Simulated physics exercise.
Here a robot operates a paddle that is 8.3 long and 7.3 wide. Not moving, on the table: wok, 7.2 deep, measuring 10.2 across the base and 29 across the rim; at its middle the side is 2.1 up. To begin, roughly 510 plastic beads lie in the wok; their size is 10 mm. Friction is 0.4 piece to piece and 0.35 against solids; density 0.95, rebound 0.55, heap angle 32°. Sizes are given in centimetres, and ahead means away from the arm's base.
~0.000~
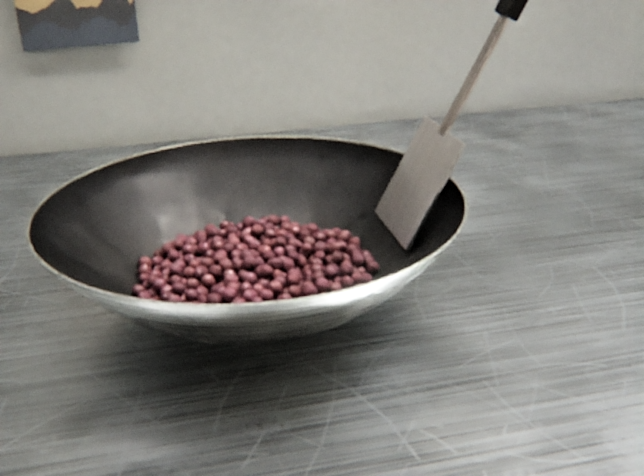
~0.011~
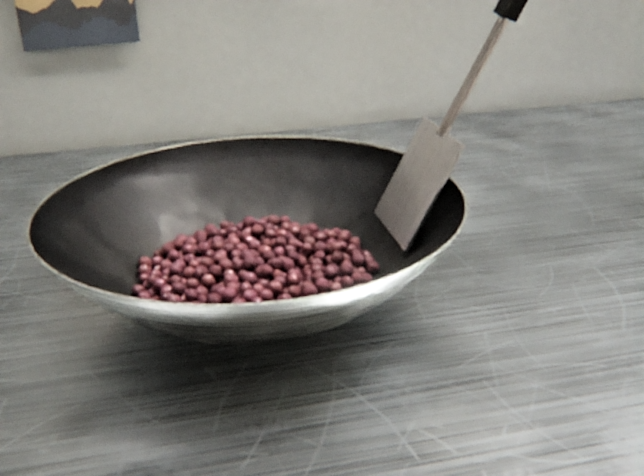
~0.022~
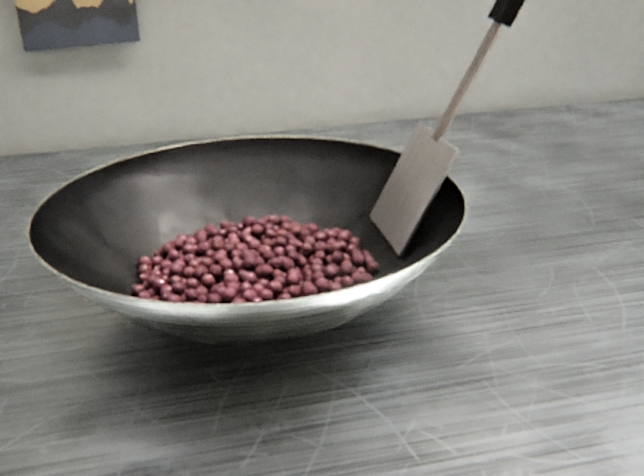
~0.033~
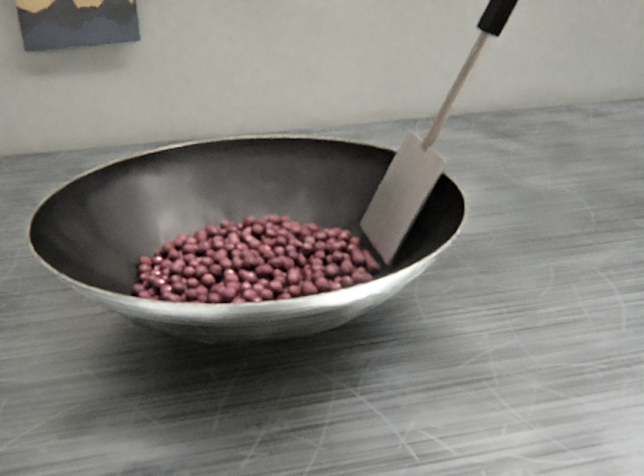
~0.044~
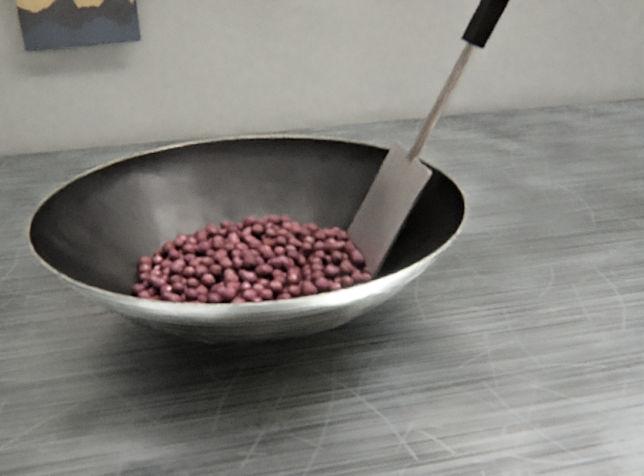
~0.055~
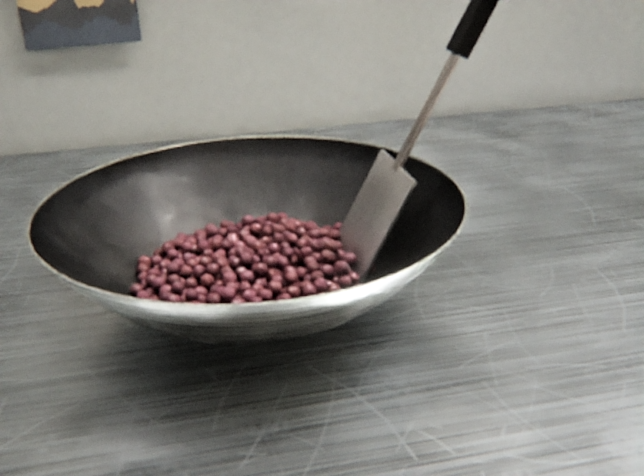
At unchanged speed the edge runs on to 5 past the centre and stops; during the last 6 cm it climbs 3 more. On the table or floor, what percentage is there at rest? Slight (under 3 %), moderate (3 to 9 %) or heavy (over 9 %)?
Slight.
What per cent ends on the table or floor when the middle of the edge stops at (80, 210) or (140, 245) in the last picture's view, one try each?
30 % and 10 %.
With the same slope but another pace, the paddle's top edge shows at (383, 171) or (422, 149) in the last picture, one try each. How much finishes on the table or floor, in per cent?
That comes to about 10 and about 0 percent, in that order.
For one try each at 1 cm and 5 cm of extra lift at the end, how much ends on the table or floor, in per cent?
Close to 0 and 0 percent respectively.
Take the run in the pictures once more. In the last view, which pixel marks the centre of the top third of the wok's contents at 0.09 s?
Roughly at (233, 259).
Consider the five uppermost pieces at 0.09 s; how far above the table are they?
Height: Approx. 4 cm.
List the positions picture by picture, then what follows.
In the first frame, paddle top edge at (445, 129), sloping 62°; upper third of the load around (261, 264), from x 140 to 375, top at y 220; 508 in the wok.
In the second frame, paddle top edge at (444, 130), sloping 62°; upper third of the load around (261, 264), from x 140 to 375, top at y 220.
In the third frame, paddle top edge at (438, 135), sloping 62°; upper third of the load around (261, 264), from x 140 to 375, top at y 220.
In the fourth frame, paddle top edge at (427, 145), sloping 62°; upper third of the load around (261, 264), from x 140 to 375, top at y 220.
In the fifth frame, paddle top edge at (413, 155), sloping 62°; upper third of the load around (258, 264), from x 140 to 370, top at y 220.
In the sixth frame, paddle top edge at (398, 165), sloping 62°; upper third of the load around (261, 259), from x 135 to 370, top at y 220; 508 in the wok.
By 0.09 s, sloping 62°, highest piece 5 above the table; 508 in the wok.
By 0.13 s, sloping 62°, highest piece 6 above the table; 508 in the wok.
By 0.35 s, sloping 62°, highest piece 7 above the table; 507 in the wok, 1 on the blade or in flight.
By 1.40 s, sloping 62°, highest piece 6 above the table; 507 in the wok, 1 on the table or floor.
Final count, 507 in the wok, 1 on the table or floor. That is 0 % on the table or floor.
